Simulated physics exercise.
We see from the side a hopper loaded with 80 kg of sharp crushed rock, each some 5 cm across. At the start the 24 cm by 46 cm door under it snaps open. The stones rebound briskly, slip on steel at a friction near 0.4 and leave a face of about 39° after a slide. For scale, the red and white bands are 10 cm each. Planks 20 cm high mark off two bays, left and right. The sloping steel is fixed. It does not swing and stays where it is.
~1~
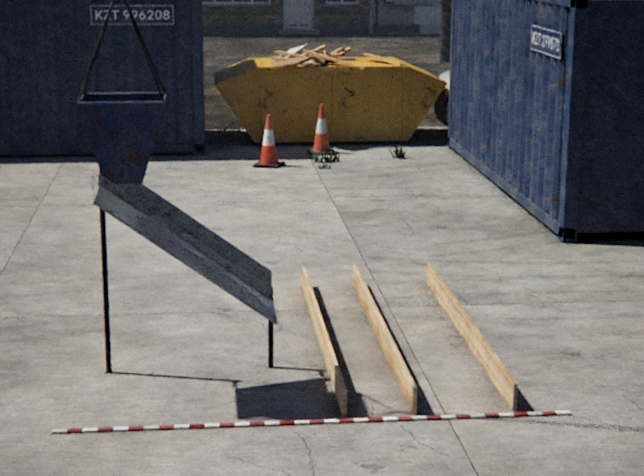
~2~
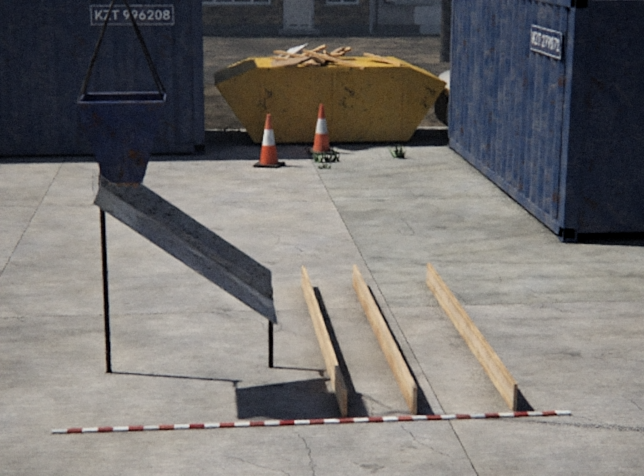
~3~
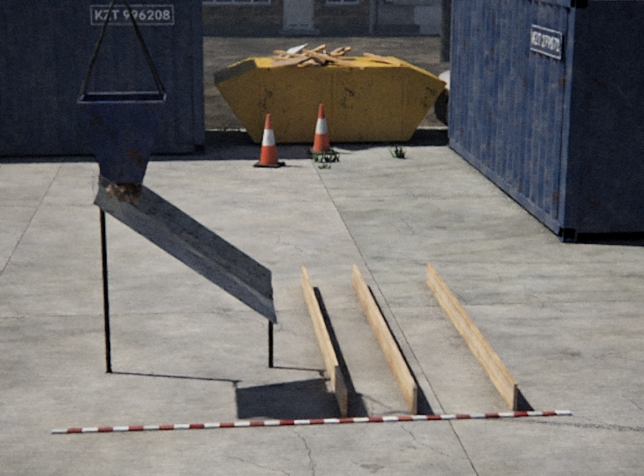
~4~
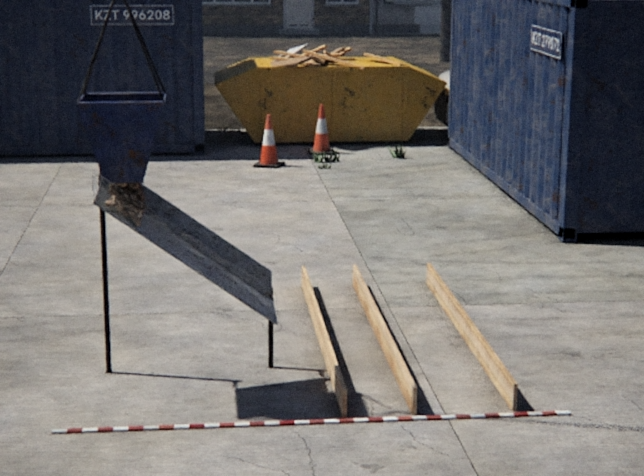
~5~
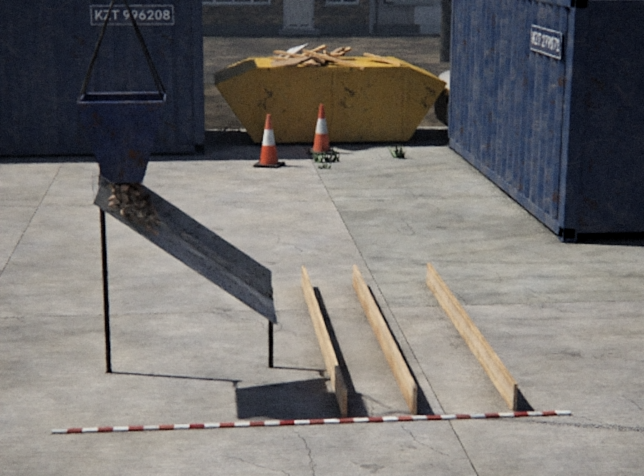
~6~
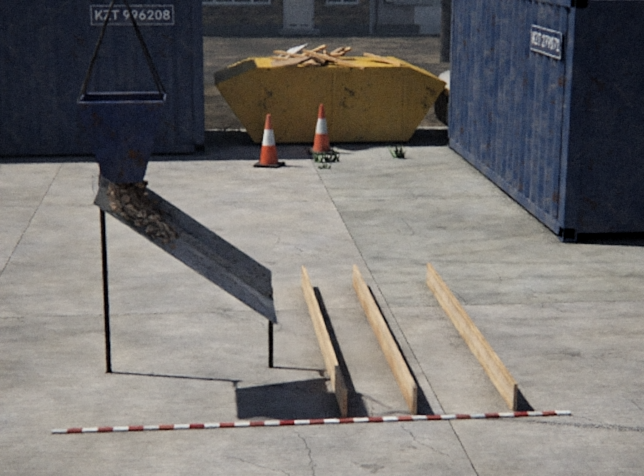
A dark blue hopper hung above a sloping metal chute in a concrete yard, and brownish broken rock came out of its bottom and slid a short way down the chute toward the right.
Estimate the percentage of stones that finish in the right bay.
Some 0 per cent of it.
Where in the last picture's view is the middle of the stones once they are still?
Around (323, 382).
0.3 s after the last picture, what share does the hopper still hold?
It holds some 10 per cent.
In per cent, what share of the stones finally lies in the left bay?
About 30 per cent.
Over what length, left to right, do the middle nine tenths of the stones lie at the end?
About 80 cm.
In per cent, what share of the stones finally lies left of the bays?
About 70 per cent.
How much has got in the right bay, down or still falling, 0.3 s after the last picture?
Some 0 per cent.
Then, 0.3 s after the last picture, 10 % in the hopper, 90 % on the steel; the stones farthest right are at (264, 297).
Then, 0.7 s after the last picture, 0 % in the hopper, 71 % on the steel, 27 % falling or lying left of the bays, 2 % falling or lying in the left bay; the stones farthest right are at (360, 366).
Then, 1.3 s after the last picture, 0 % in the hopper, 9 % on the steel, 69 % falling or lying left of the bays, 23 % falling or lying in the left bay; the stones farthest right are at (395, 380).
Then, 2.2 s after the last picture, 0 % in the hopper, 69 % falling or lying left of the bays, 31 % falling or lying in the left bay; the stones farthest right are at (395, 379).
Then, 4.1 s after the last picture, 0 % in the hopper, 69 % left of the bays, 31 % in the left bay; the stones farthest right are at (395, 379).
